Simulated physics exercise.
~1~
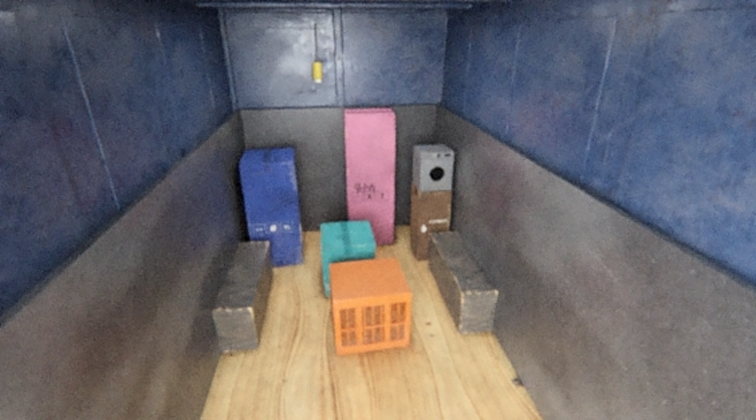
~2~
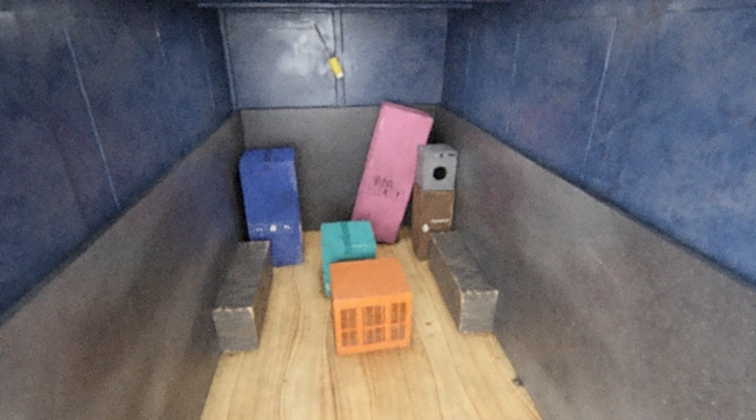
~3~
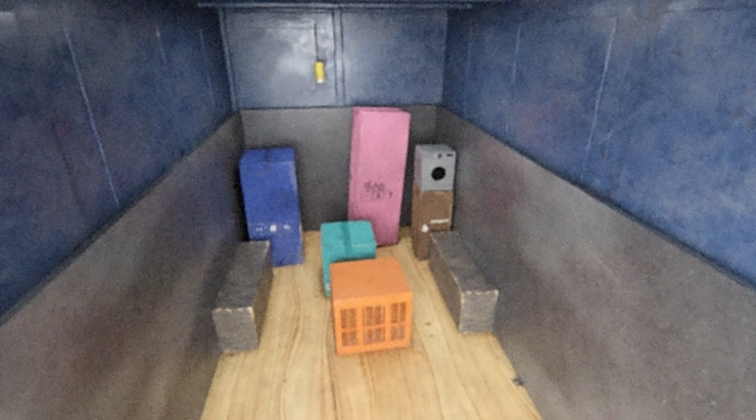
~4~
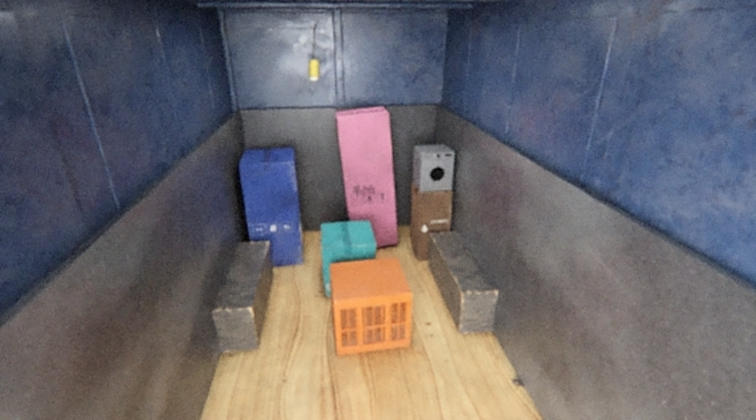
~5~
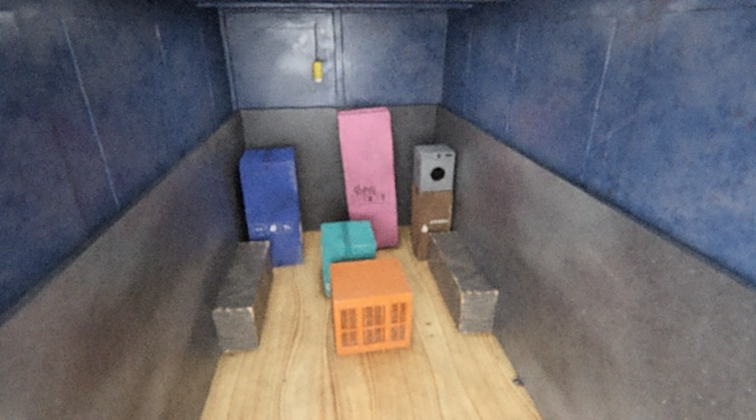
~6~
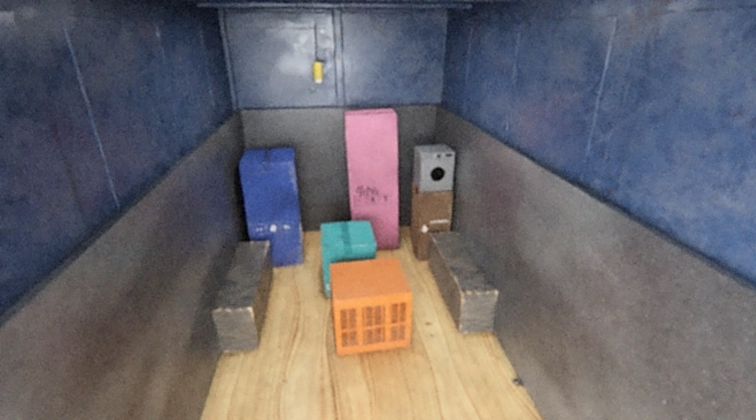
The tall pink box at the back of the van tipped to the right toward the grey appliance as the hanging yellow lamp swung, then rocked back left past upright and settled standing nearly straight, while the other boxes stayed put.
